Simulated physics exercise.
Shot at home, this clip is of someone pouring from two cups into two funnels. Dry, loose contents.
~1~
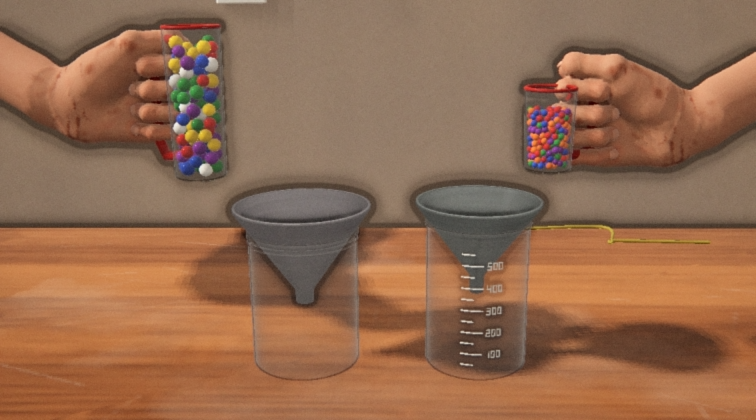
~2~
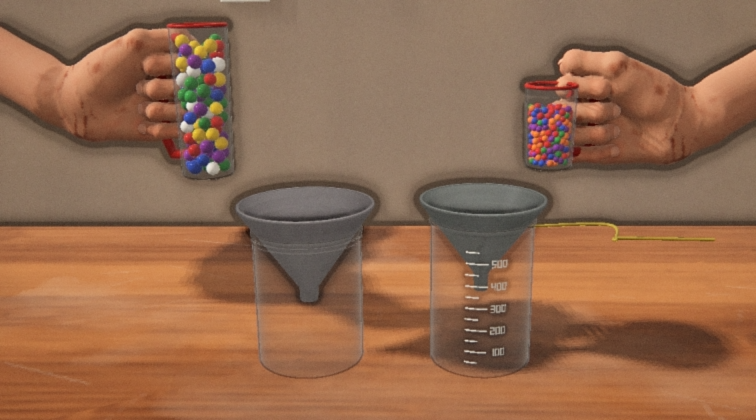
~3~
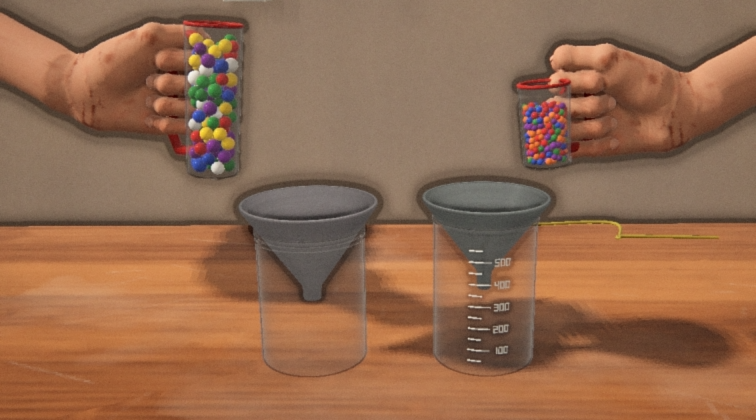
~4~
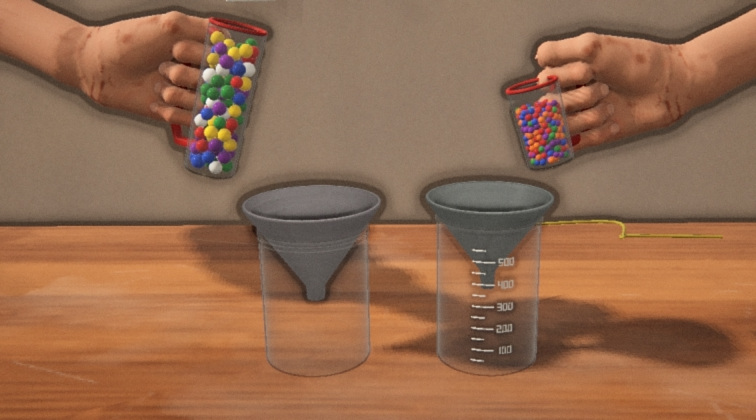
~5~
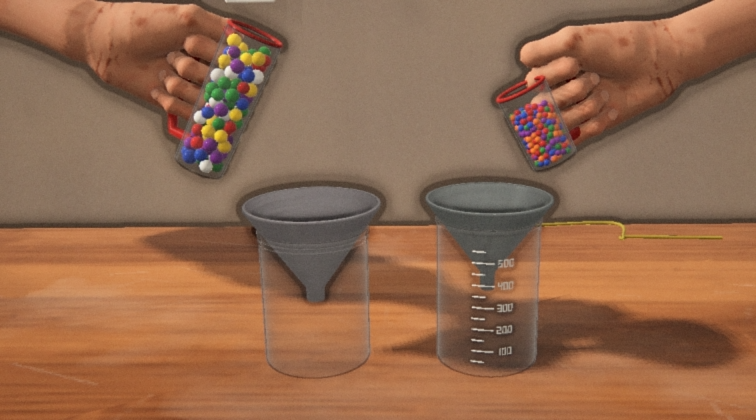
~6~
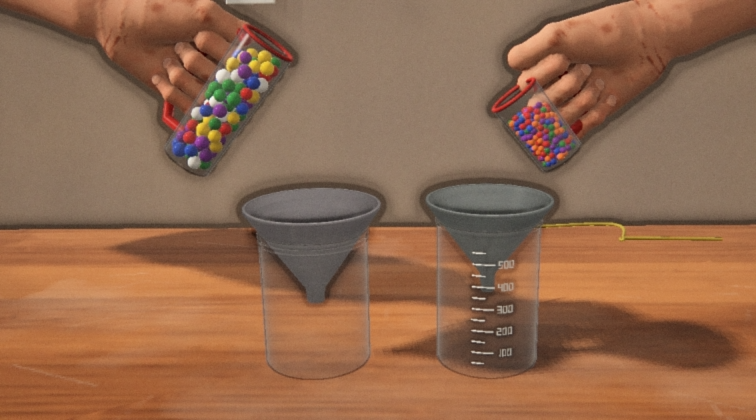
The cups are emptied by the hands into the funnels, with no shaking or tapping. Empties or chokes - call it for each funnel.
Left funnel: Chokes, right funnel: Chokes.
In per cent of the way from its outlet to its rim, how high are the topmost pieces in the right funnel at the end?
Near 70 %.
Then, 0.37 s later than the last frame, left, every one still in the cup; right, every one still in the cup.
Then, 0.76 s later than the last frame, left, almost all still in the cup, about a tenth in or over the funnel; right, almost all still in the cup, about a tenth in or over the funnel.
Then, 1.22 s later than the last frame, left, roughly a quarter still in the cup, the larger part in or over the funnel, just a few down in the jar; right, just a few still in the cup, almost all in or over the funnel, just a few down in the jar.
When it is over, left, almost all stuck in the funnel, just a few down in the jar; right, almost all stuck in the funnel, just a few down in the jar.
